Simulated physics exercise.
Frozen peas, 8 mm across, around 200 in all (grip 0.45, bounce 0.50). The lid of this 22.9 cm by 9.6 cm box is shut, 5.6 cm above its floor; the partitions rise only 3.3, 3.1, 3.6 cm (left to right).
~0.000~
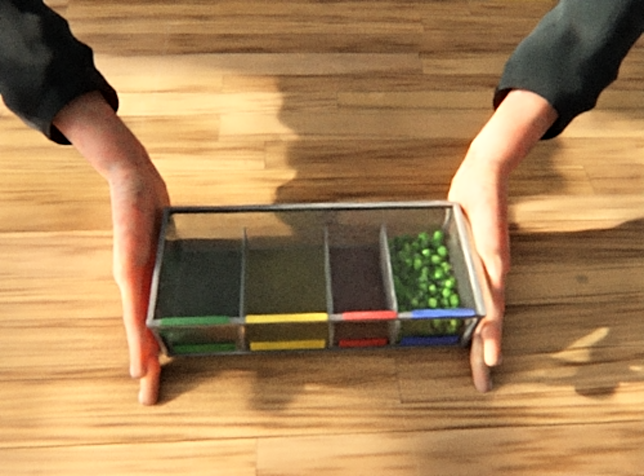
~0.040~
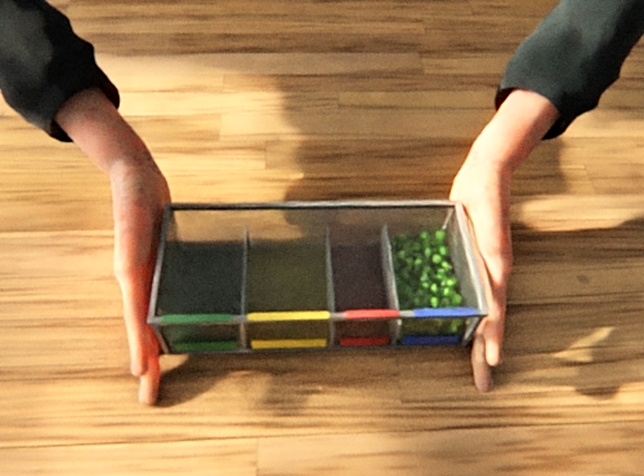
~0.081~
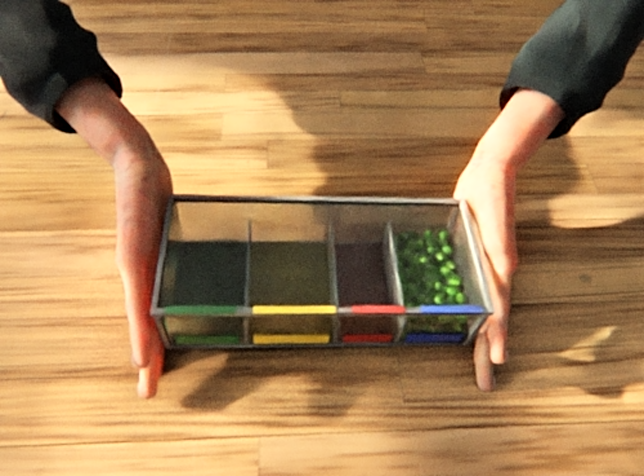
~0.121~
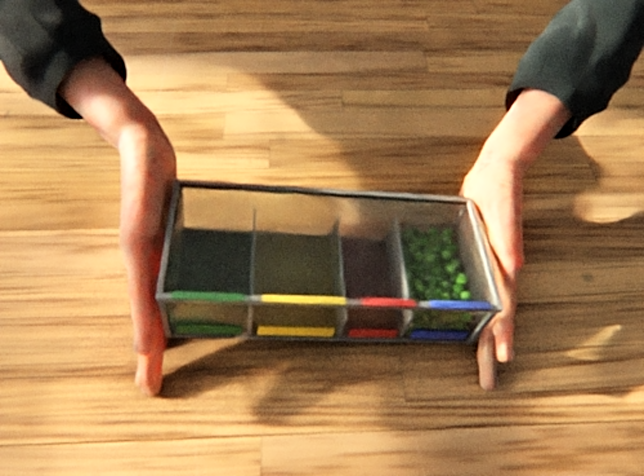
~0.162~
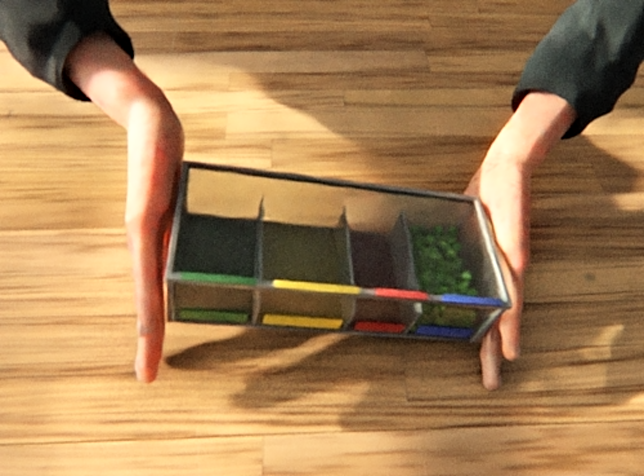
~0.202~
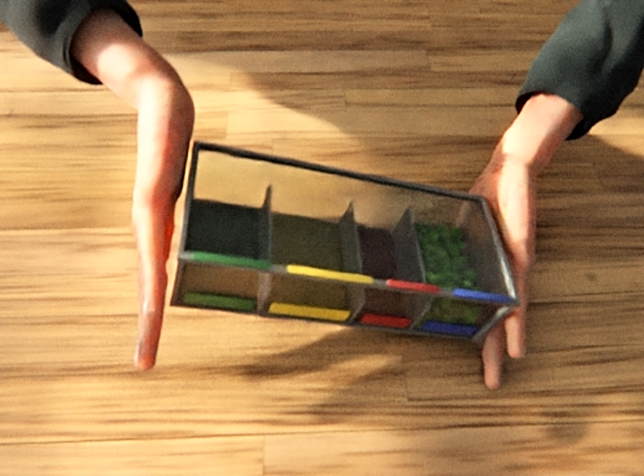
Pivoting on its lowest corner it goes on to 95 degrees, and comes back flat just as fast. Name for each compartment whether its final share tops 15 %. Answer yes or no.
Red compartment: No; blue compartment: Yes; green compartment: No; yellow compartment: No.
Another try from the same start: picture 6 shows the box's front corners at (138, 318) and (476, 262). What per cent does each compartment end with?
Red 0; blue 25; green 50; yellow 25.
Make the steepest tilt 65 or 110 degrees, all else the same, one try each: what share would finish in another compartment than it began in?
About 0 and 0 per cent.
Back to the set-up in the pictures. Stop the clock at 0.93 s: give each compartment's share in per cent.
Red 0; blue 100; green 0; yellow 0.
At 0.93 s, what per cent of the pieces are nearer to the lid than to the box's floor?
Some 40 per cent.
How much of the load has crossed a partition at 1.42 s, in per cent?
About 0 per cent.
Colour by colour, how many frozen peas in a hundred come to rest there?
Red 0, blue 100, green 0, yellow 0.
After 0.93 s, tilt 95 degrees; blue 100 %.
Then, at 1.42 s, tilt 41 degrees; blue 100 %.
After 1.97 s, tilt 0 degrees; blue 100 %.
At rest (2.3 s), red 0 %, blue 100 %, green 0 %, yellow 0 %.
